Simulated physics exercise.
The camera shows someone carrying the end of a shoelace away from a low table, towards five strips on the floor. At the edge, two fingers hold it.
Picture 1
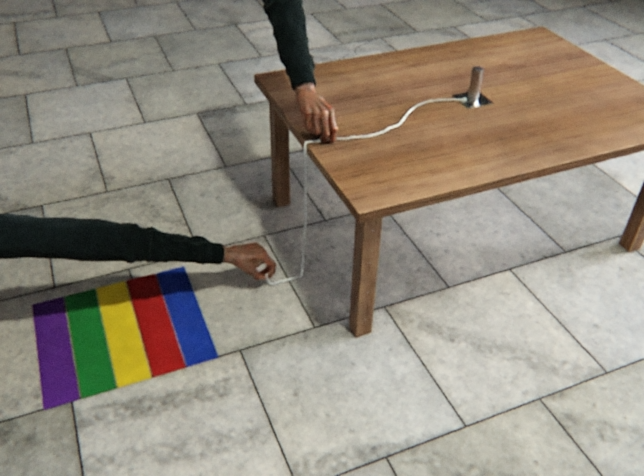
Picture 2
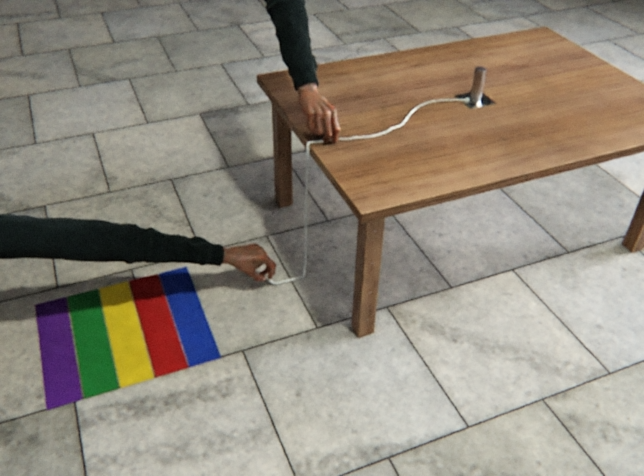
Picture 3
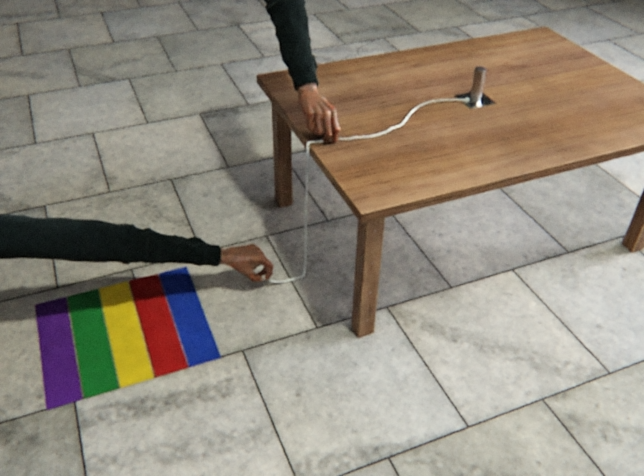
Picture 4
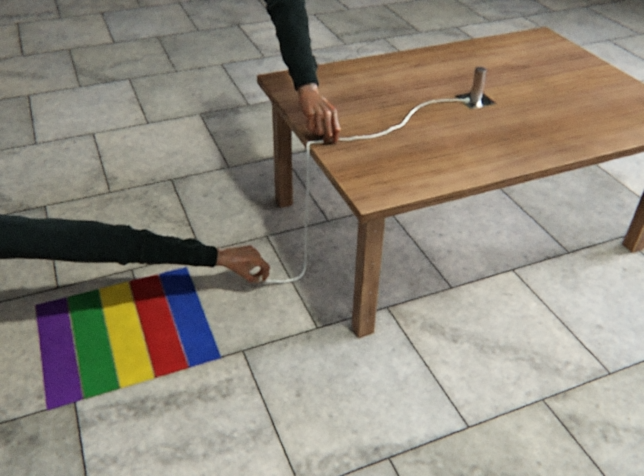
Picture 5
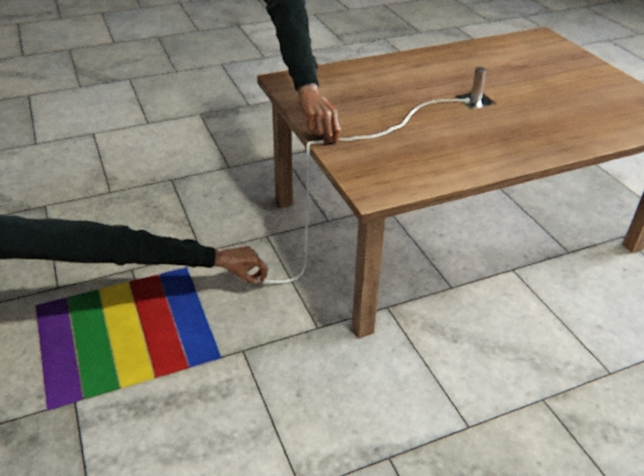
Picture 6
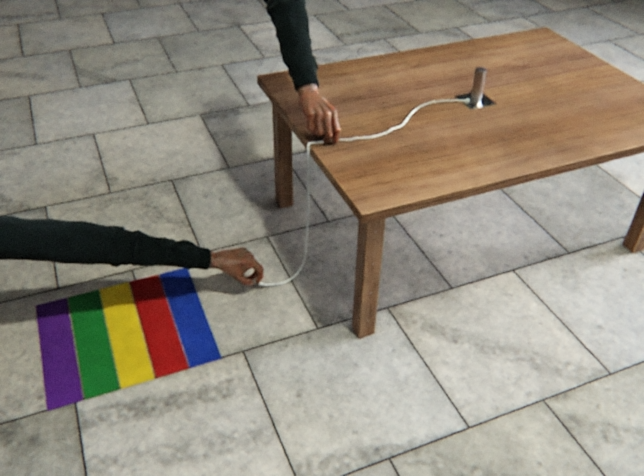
In the video, one hand pins a white cord at the edge of a low wooden table while another hand holds its end near the floor, moving it slightly left beside purple, green, yellow, red and blue strips.
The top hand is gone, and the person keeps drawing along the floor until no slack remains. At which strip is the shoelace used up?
At the red one.
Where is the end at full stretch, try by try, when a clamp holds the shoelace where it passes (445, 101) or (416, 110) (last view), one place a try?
(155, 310) and (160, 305).
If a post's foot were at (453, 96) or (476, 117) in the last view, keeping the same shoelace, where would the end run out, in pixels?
Near (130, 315) the first time and near (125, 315) the second time.
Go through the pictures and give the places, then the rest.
In the first frame, end (267, 276); blue (196, 344); red (164, 353); yellow (130, 363); green (95, 373); purple (59, 384).
In the second frame, end (267, 277); shoelace through (440, 101) (404, 122) (350, 139) (307, 168) (306, 219) (305, 267).
In the third frame, end (264, 278).
In the fourth frame, end (261, 279); shoelace through (440, 101) (404, 123) (350, 139) (308, 169) (306, 219) (305, 268).
In the fifth frame, end (259, 280).
In the sixth frame, end (254, 281); shoelace through (441, 101) (404, 123) (351, 140) (309, 169) (308, 220) (301, 268).
Early on, end near (219, 291); short of the strips.
Midway, end near (177, 302); over blue.
At the end of the slack, end near (153, 309); over red. It gets as far as the red strip.
